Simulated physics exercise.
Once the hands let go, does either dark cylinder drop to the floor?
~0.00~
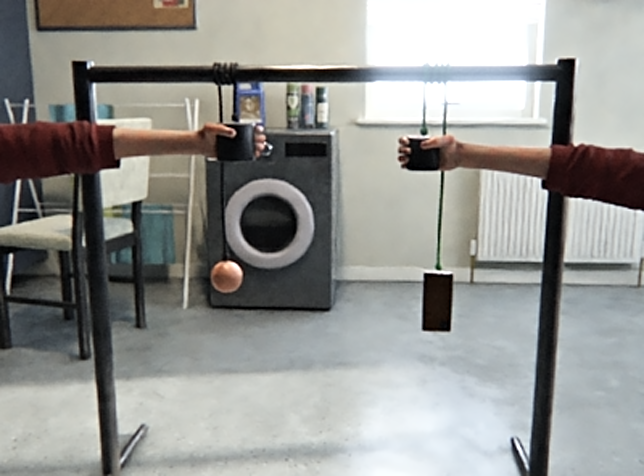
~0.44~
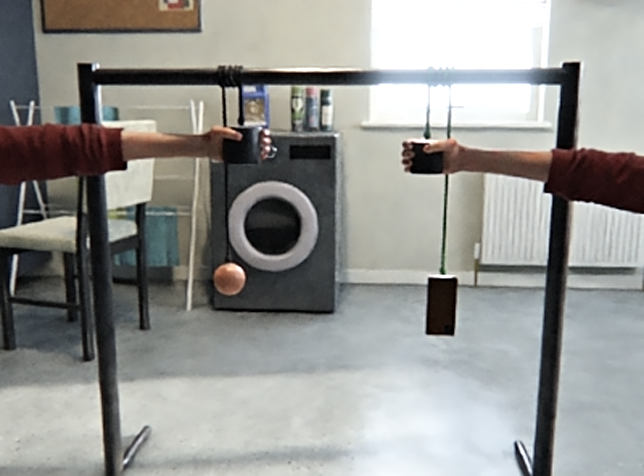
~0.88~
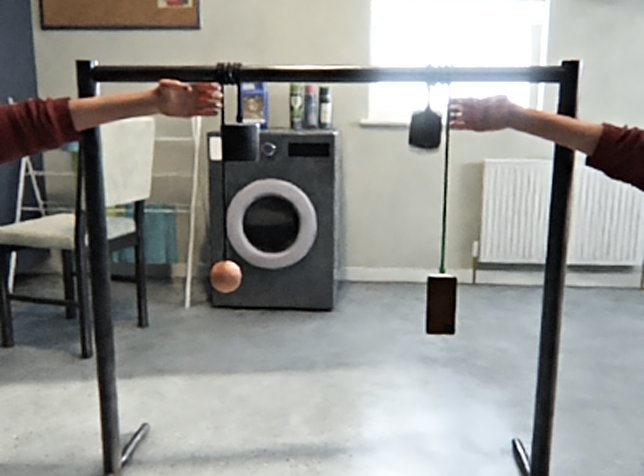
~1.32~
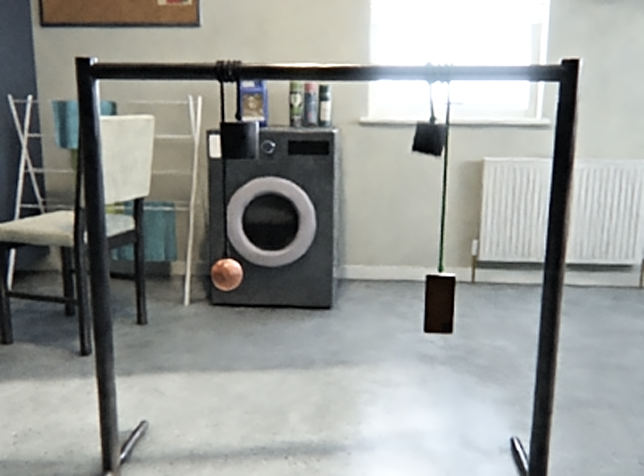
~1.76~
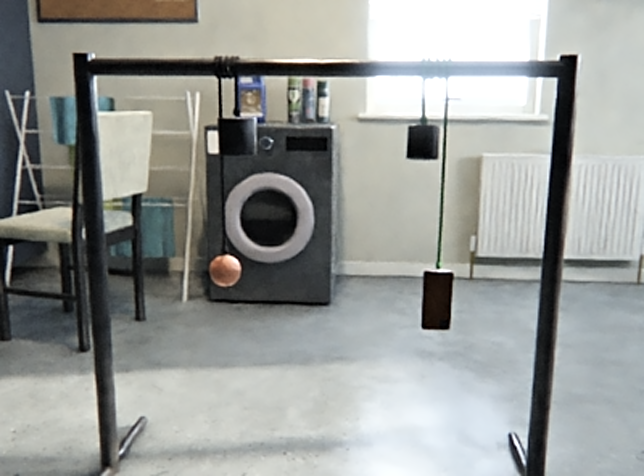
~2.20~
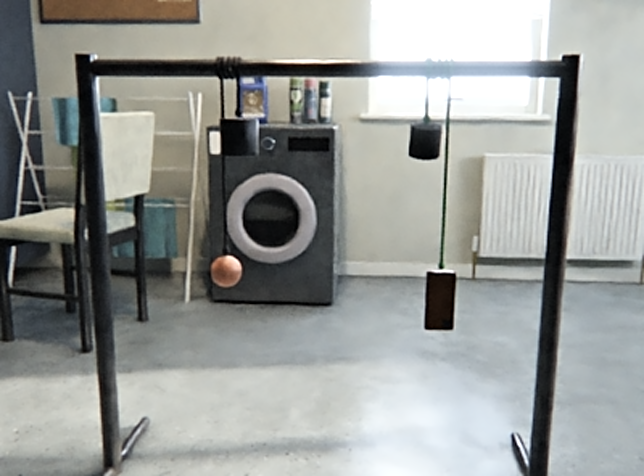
No, neither one drops to the floor. Both the left and right cylinders are still hanging close beneath the rail at the end.
Two hands holding dark cylinders under a black rail open and withdraw, and the right cylinder rises slightly, tilts and settles. At the end both cylinders still hang near the rail, with an orange ball below on the left and a dark rectangular object on the right.
